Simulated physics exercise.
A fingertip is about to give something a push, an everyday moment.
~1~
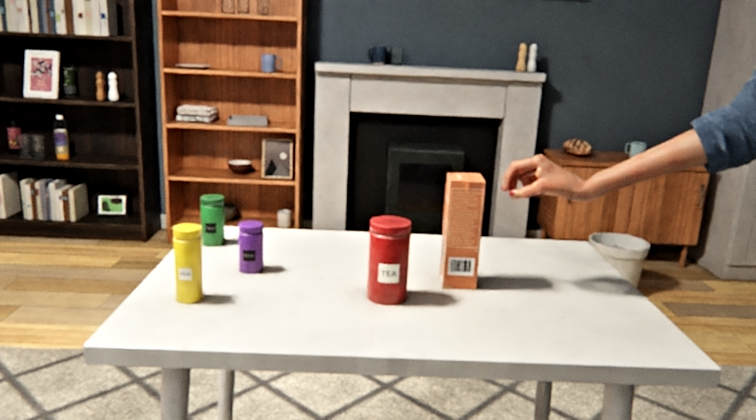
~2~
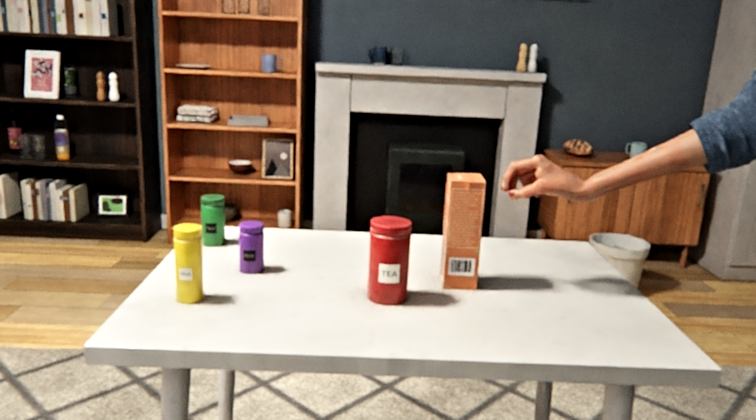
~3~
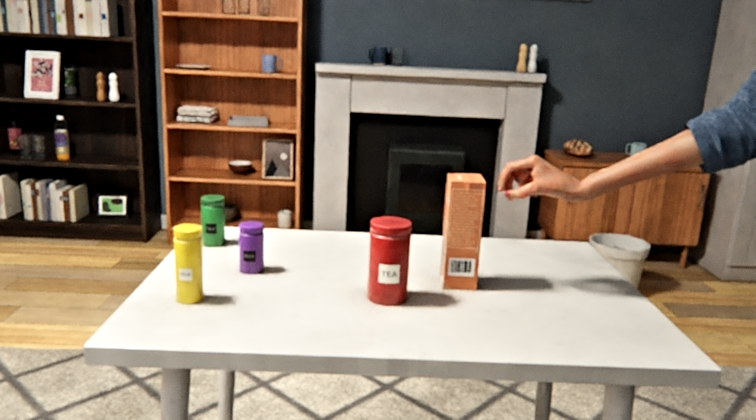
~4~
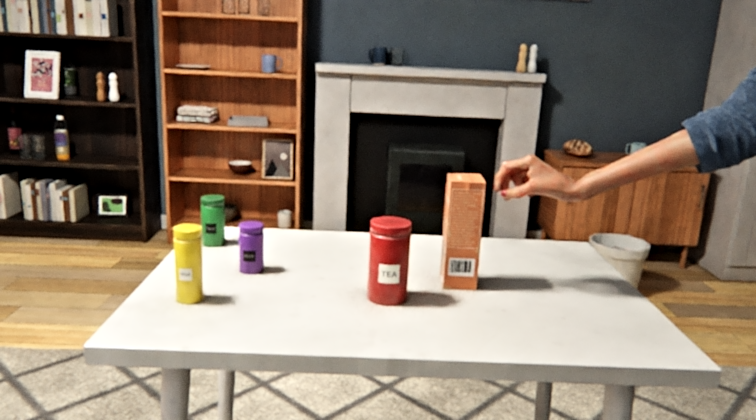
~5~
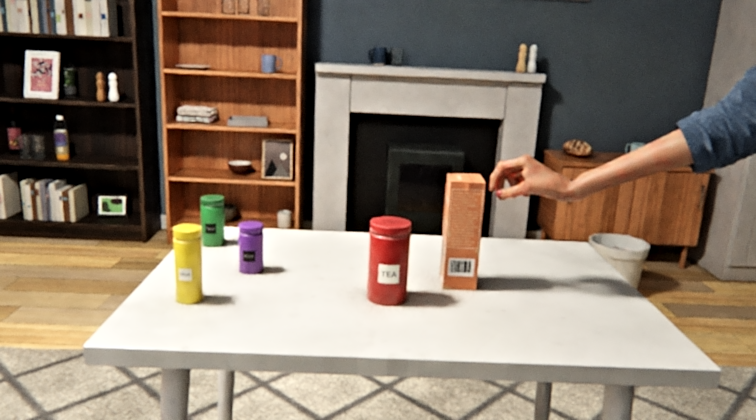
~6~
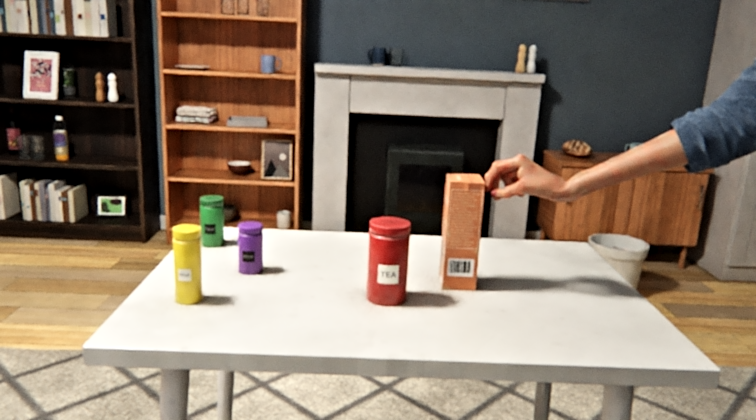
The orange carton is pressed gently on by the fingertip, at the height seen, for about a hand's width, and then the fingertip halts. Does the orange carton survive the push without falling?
Most likely it goes down.
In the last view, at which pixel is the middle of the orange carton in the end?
At about (377, 264).
Then, 1.00 s past the last view, orange carton rocked 28° from its first pose near (433, 229).
Then, 1.30 s past the last view, orange carton on its side near (381, 258).
Finally, down or leaning hard on the table, orange carton. Final places as the last picture's camera would see them, orange carton near (377, 264).
